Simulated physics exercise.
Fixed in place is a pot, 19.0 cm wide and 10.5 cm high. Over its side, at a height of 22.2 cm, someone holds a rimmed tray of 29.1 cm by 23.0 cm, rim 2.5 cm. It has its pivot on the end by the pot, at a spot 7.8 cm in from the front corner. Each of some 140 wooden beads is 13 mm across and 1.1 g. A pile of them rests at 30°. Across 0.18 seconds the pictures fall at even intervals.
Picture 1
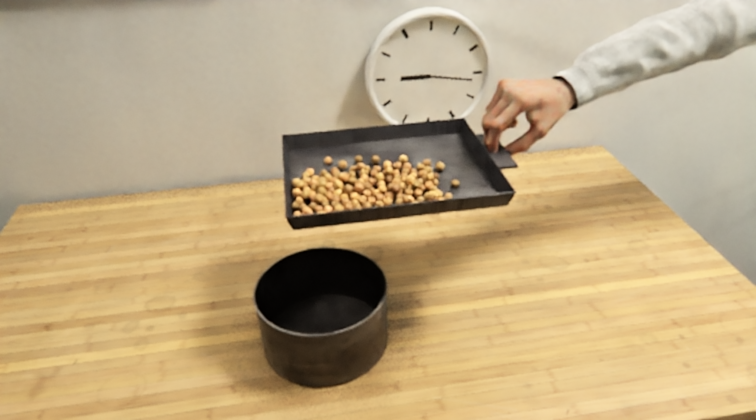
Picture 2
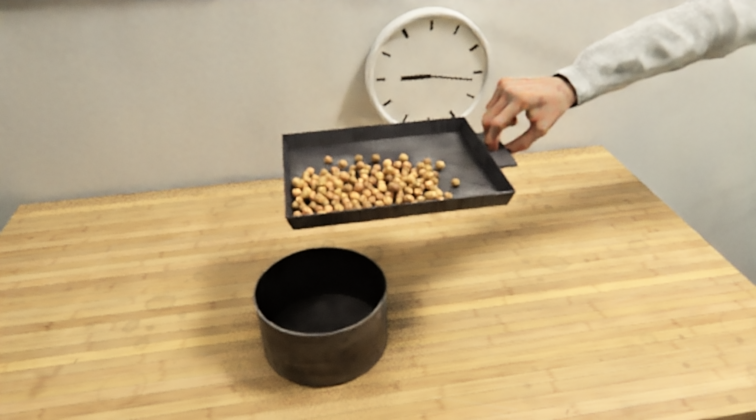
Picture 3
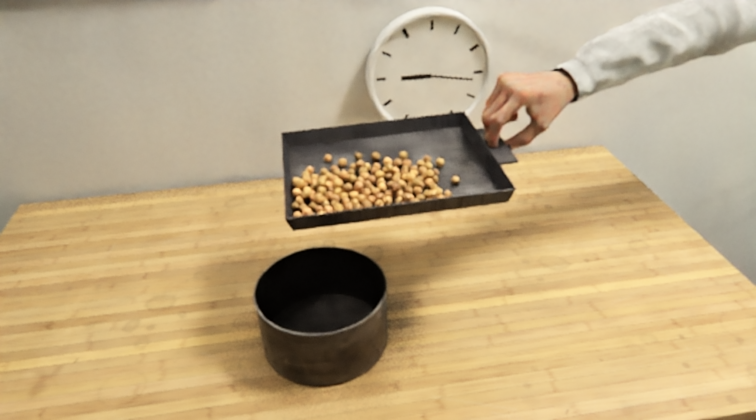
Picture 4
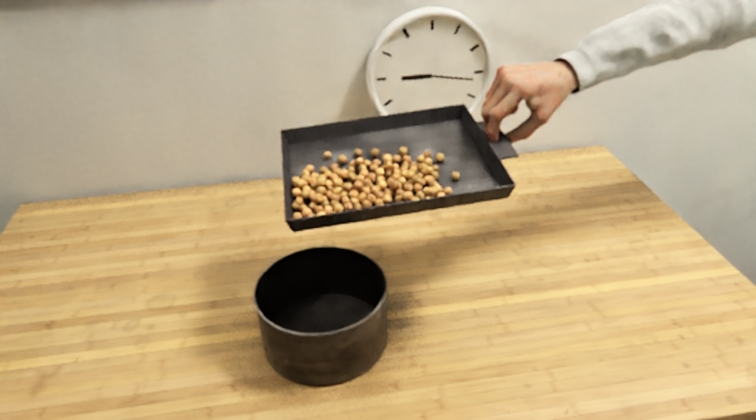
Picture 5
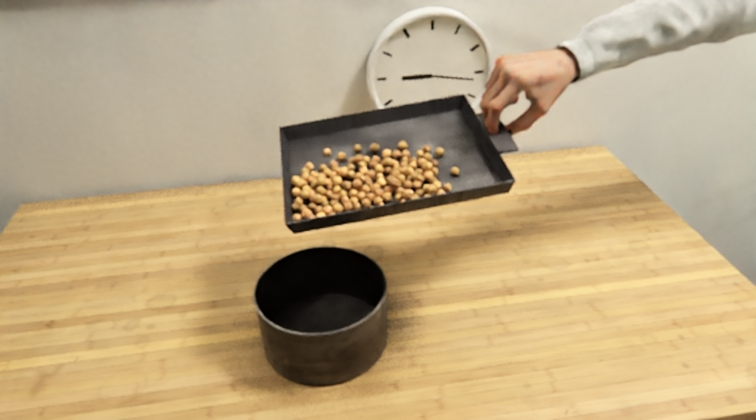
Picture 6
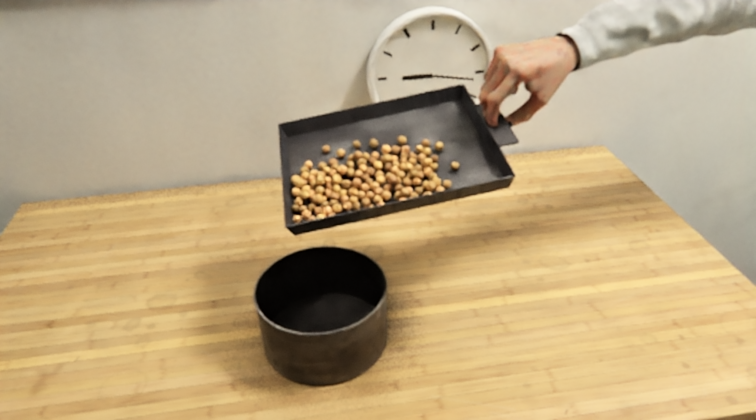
A hand gradually tilting a dark tray of wooden beads down toward the left above a round black pot on a table.
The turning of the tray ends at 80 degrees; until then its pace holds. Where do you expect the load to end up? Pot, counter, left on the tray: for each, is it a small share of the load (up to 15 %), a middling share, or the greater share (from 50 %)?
Pot: The greater share, counter: A small share, tray: A small share.
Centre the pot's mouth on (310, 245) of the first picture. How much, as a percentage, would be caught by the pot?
0 %.
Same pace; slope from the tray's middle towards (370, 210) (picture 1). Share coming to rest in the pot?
Roughly 90 % of the pieces.
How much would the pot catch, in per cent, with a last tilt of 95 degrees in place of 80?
Near 100 %, then.
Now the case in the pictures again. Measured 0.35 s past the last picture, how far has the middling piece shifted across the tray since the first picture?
I'd say close to 2 centimetres.
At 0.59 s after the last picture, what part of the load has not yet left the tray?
About 100%.
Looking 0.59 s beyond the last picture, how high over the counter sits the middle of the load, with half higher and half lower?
The halfway line is at about 26 cm.
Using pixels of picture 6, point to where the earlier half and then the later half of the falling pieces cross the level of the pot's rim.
Roughly (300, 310) to start, and after that (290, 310).
Then, 0.35 s after the last picture, tilt 45 degrees; the tray holds 100 %, the pot 0 %.
Then, 0.59 s after the last picture, tilt 67 degrees; the tray holds 100 %, the pot 0 %.
Then, 0.93 s after the last picture, tilt 80 degrees; the tray holds 35 %, the pot 50 %.
In the end, pot 95 %, counter 5 %, tray 0 %.
